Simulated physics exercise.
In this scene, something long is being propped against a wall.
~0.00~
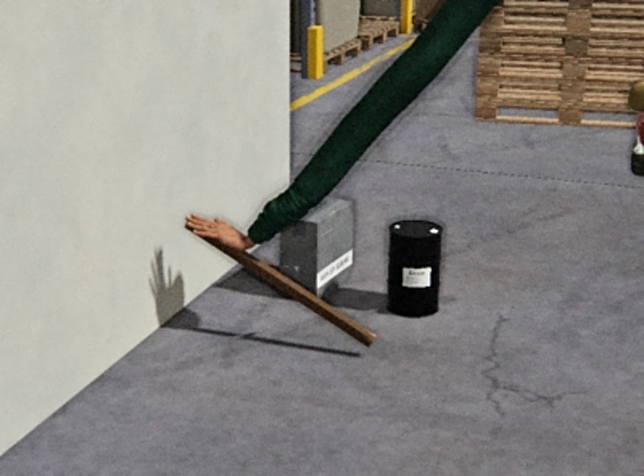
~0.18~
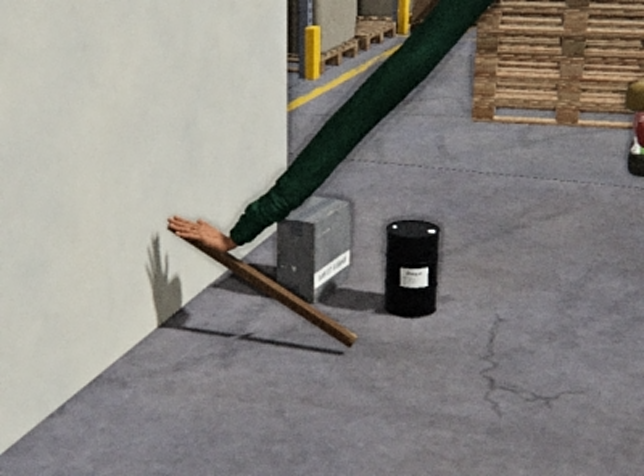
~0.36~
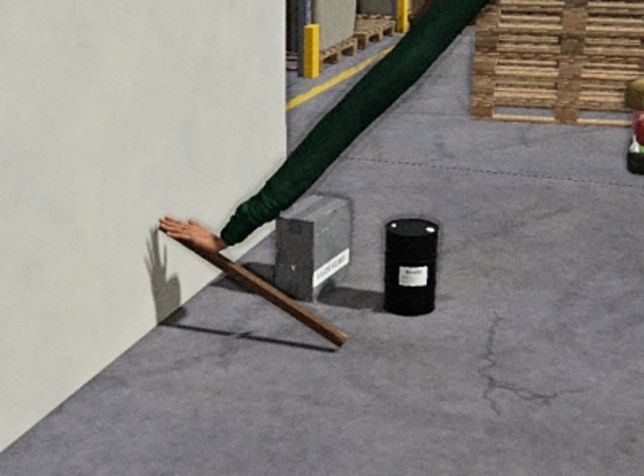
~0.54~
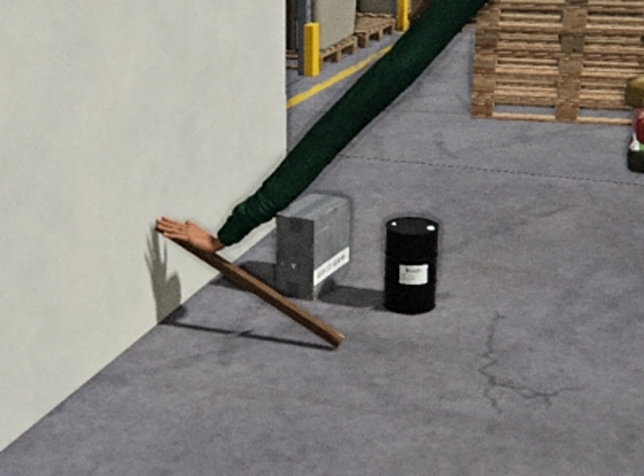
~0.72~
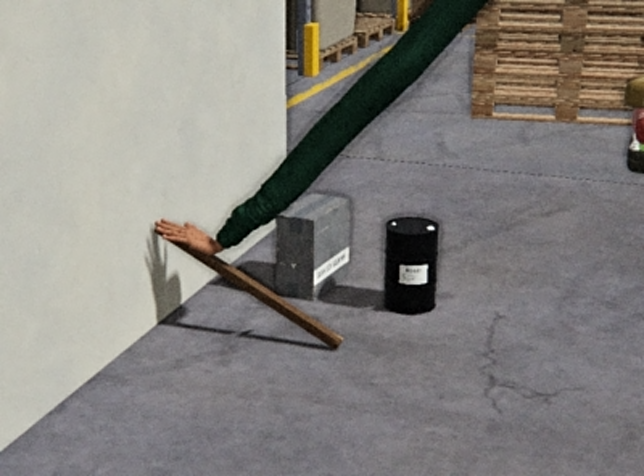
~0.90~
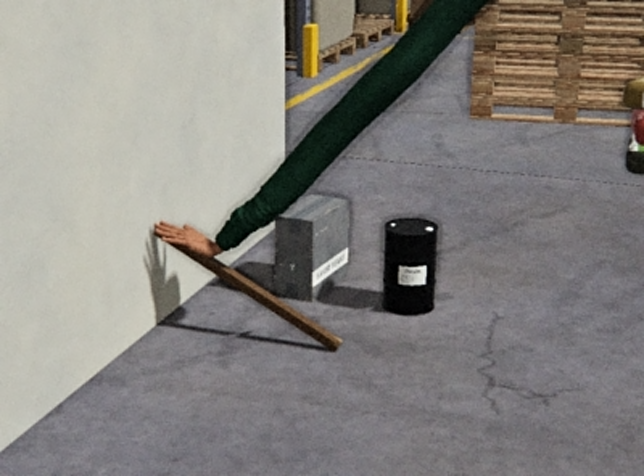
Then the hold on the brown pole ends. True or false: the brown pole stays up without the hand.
False.
After 1.20 s, brown pole leaning 11° more than when let go near (254, 306).
After 1.40 s, brown pole leaning 27° more than when let go near (258, 323).
After 2.60 s, brown pole leaning 27° more than when let go near (259, 333).
At rest (4.5 s), moved from the start, brown pole; the other 2 in place. Seen from the same camera at the end, brown pole near (259, 333). The pole slips out.
